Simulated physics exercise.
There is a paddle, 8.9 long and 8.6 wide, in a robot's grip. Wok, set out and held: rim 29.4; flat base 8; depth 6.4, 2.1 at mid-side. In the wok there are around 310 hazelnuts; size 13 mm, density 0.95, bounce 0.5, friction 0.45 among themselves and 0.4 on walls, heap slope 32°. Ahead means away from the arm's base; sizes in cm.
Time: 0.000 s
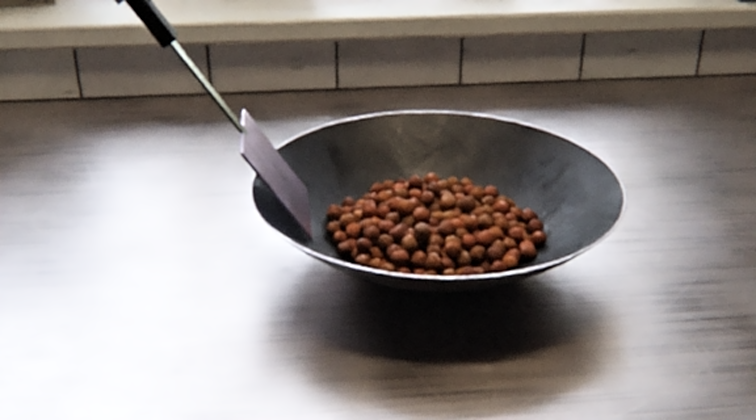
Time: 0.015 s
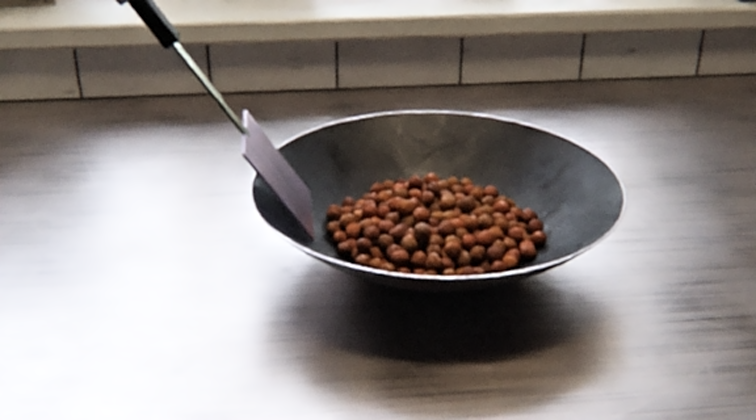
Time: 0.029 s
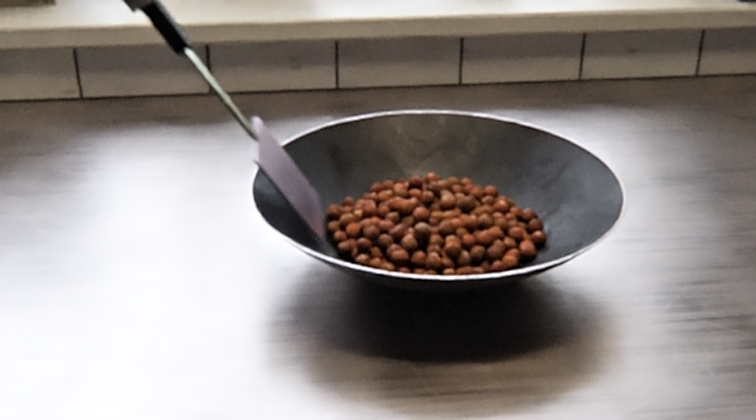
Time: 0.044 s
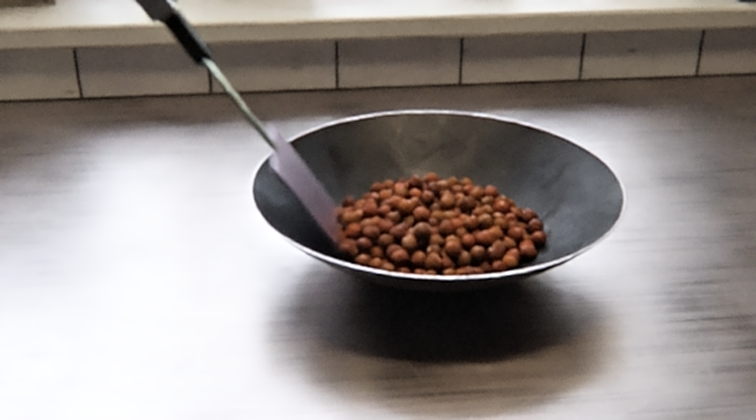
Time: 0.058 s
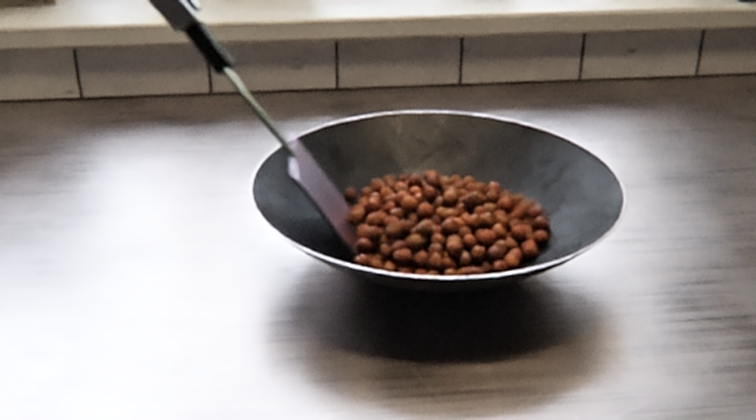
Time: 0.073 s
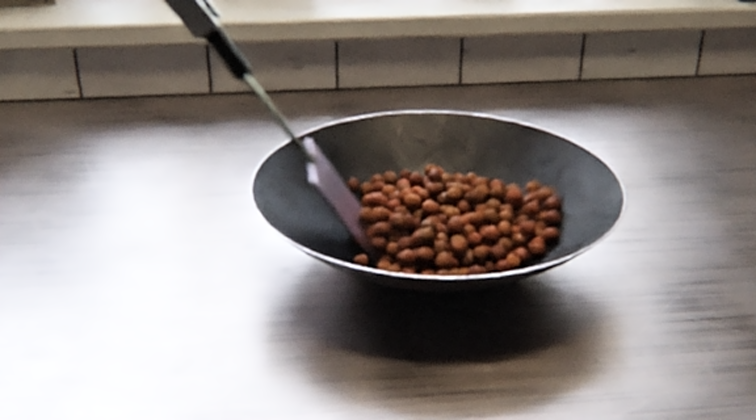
In this clip, a flat paddle angled into the left side of a dark wok on a countertop moves down and to the right, meeting a heap of brown hazelnuts and pushing it slightly rightward.
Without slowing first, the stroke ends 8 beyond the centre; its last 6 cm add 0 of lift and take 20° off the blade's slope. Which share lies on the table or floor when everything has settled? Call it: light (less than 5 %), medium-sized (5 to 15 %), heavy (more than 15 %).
It comes out heavy.
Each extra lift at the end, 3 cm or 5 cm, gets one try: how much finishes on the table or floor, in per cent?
First try around 40 percent, second try around 35 percent.
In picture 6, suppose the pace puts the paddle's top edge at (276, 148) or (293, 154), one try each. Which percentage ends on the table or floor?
Roughly 5 per cent, then roughly 20 per cent.
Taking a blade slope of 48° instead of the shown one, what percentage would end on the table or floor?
In that case around 25 per cent.
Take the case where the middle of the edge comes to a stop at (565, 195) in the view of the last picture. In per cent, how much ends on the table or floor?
Something close to 50 in a hundred.
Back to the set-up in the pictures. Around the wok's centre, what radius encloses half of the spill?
Distance, approx.: 24 cm.
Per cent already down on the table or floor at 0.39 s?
Roughly 20 percent.
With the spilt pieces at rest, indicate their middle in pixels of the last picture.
Near pixel (696, 226).
After 0.12 s, sloping 57°, highest piece 7 above the table; 309 in the wok.
After 0.17 s, sloping 51°, highest piece 8 above the table; 307 in the wok, 2 on the blade or in flight.
After 0.39 s, sloping 37°, highest piece 8 above the table; 235 in the wok, 61 on the table or floor, 13 on the blade or in flight.
After 1.44 s, sloping 37°, highest piece 7 above the table; 235 in the wok, 74 on the table or floor.
At rest, 235 in the wok, 74 on the table or floor. That is 24 % on the table or floor.
